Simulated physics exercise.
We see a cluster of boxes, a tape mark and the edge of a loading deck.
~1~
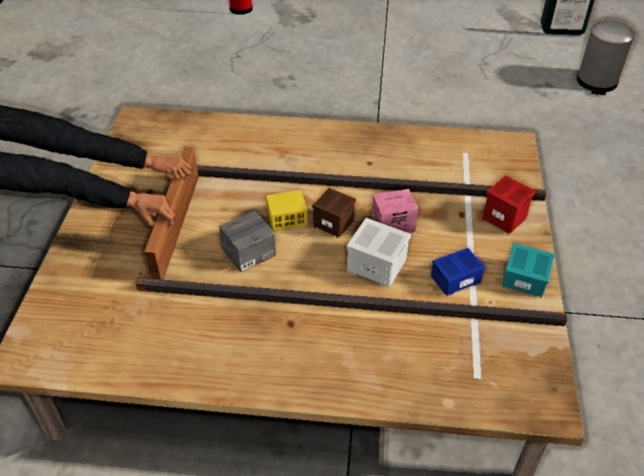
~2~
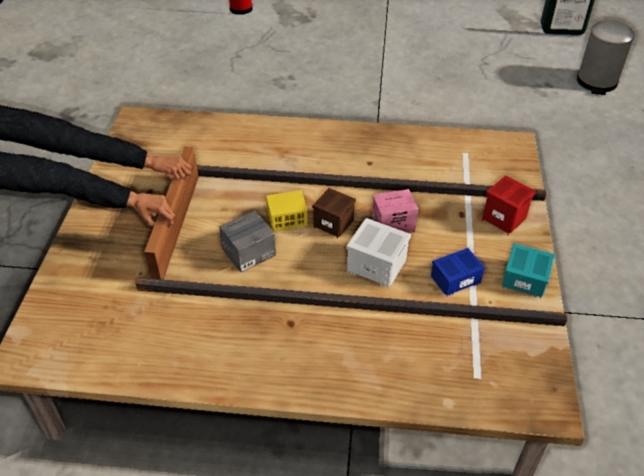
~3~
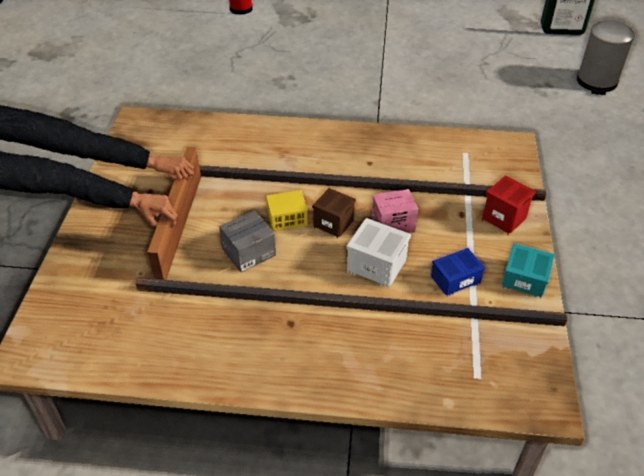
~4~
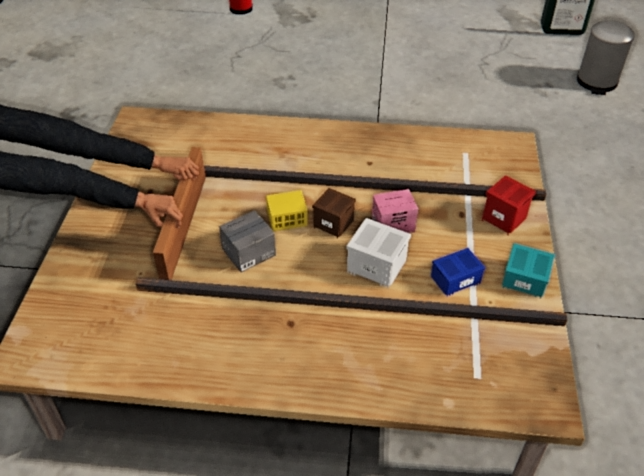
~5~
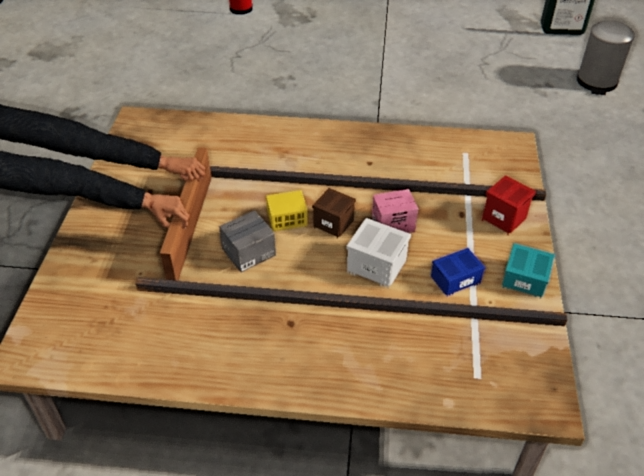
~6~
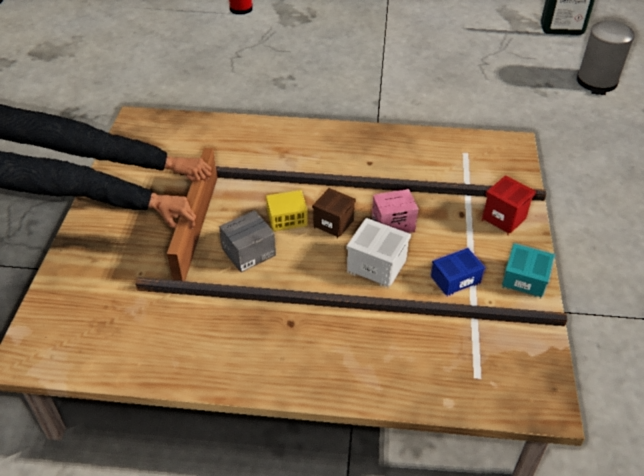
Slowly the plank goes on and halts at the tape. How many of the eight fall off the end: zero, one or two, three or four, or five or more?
As it turns out, the number that fall off is three or four.
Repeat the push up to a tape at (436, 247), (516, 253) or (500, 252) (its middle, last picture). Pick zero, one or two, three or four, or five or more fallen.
Taking them in turn, just one or two; at least five; three to four.
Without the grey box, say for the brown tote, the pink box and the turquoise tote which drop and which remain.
The brown tote is kept, the pink box drops off, the turquoise tote falls.
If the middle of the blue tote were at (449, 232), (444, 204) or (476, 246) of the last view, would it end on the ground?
Place by place, it falls; remains up; tumbles off.
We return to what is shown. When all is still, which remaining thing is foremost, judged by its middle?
The white tote.
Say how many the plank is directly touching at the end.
It touches 2.
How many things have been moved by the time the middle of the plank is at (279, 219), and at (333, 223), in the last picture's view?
The counts are 3 and 5.
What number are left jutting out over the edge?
Overhanging: 1.
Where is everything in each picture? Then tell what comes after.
In the first frame, turquoise tote (528, 271); red tote (508, 205); blue tote (457, 272); plank (174, 211); tape (471, 249).
In the second frame, red tote (508, 206); grey box (248, 241).
In the third frame, blue tote (457, 272); pink box (394, 214).
In the fourth frame, turquoise tote (528, 271); brown tote (334, 213).
In the fifth frame, red tote (508, 206); yellow crate (287, 211).
In the sixth frame, turquoise tote (528, 271); red tote (508, 206); blue tote (457, 272); plank (195, 213); tape (471, 249).
Soon after, none off yet; turquoise tote at rest near (528, 271); red tote at rest near (508, 206); blue tote at rest near (457, 272).
In the end, the number that fall off is three or four; gone, pink box, blue tote and turquoise tote.
